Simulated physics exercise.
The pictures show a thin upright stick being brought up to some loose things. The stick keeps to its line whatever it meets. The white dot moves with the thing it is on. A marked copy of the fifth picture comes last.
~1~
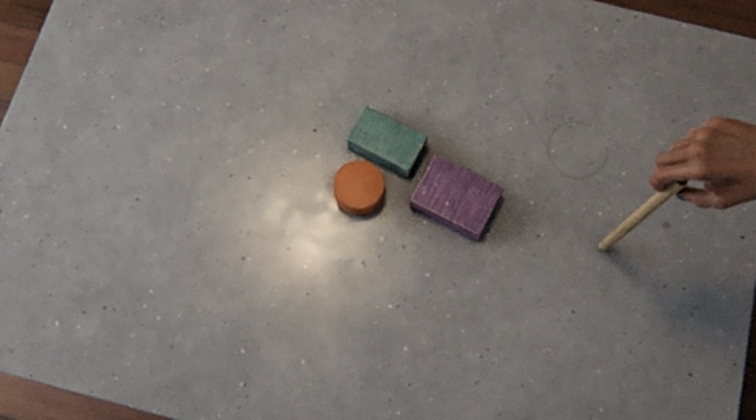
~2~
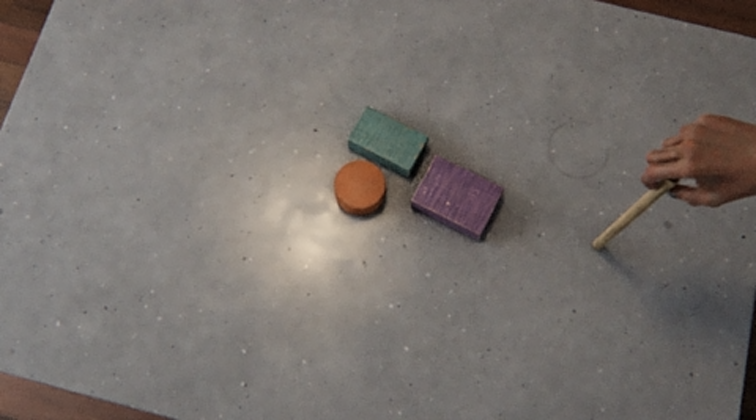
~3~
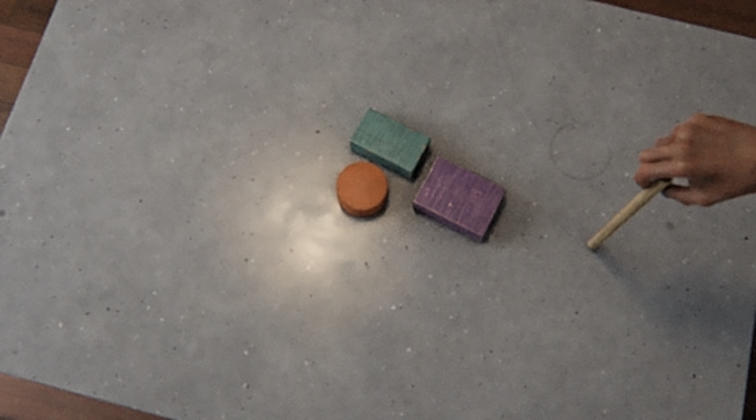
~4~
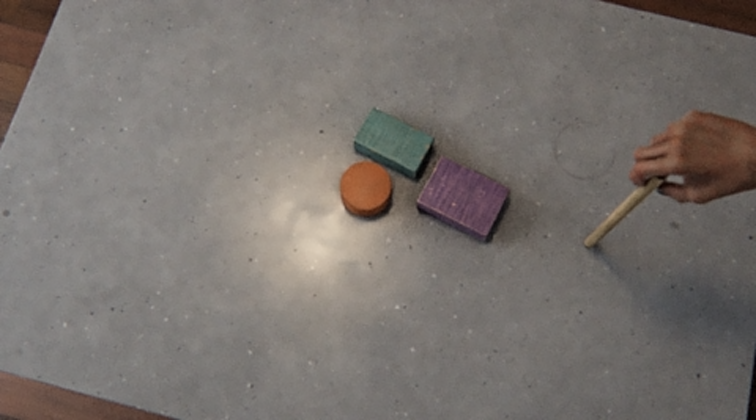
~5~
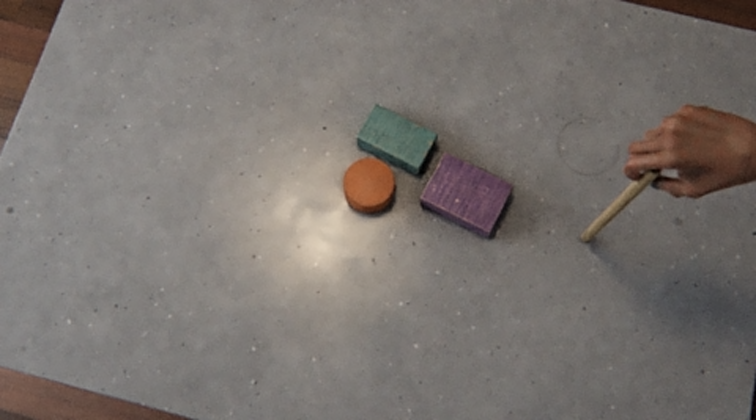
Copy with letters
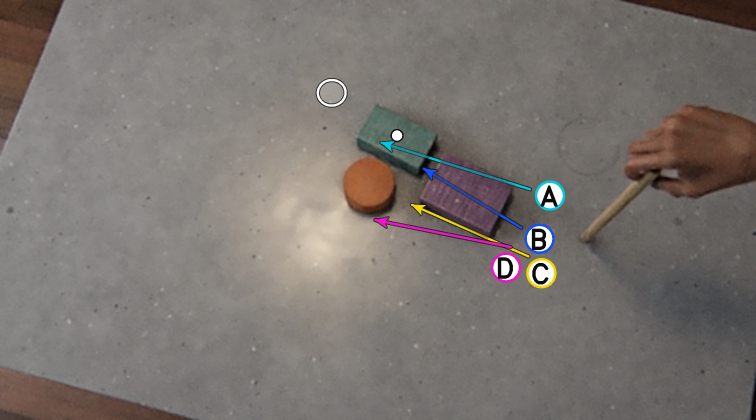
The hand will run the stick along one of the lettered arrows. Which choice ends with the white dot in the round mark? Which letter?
B.
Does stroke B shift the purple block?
On that stroke, yes.
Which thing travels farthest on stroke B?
The purple block.
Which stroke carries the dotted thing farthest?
That is B.
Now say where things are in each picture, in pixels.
The first picture shows purple block (456, 197); turquoise block (387, 142); orange tin (359, 188).
The second picture shows orange tin (360, 188); purple block (457, 197).
The third picture shows turquoise block (390, 143); orange tin (362, 189).
The fourth picture shows purple block (463, 198); turquoise block (394, 143).
The fifth picture shows orange tin (369, 185); purple block (466, 195); turquoise block (397, 140).
On the marked copy, A from (530, 189) to (381, 143); B from (522, 228) to (423, 168); C from (529, 257) to (412, 205); D from (511, 247) to (375, 220); the ring at (332, 93); the white dot at (397, 136).
With B. Early on, foot of the stick (485, 207); turquoise block (391, 136); purple block (448, 185).
Further on, foot of the stick (449, 185); turquoise block (357, 114); purple block (412, 162).
At the end, foot of the stick (423, 169); turquoise block (332, 98); purple block (386, 146); the dot on the turquoise block is in the ring.
As for the rest, A leaves the dotted thing at (347, 119); C leaves the dotted thing at (383, 108); D leaves the dotted thing at (397, 140).
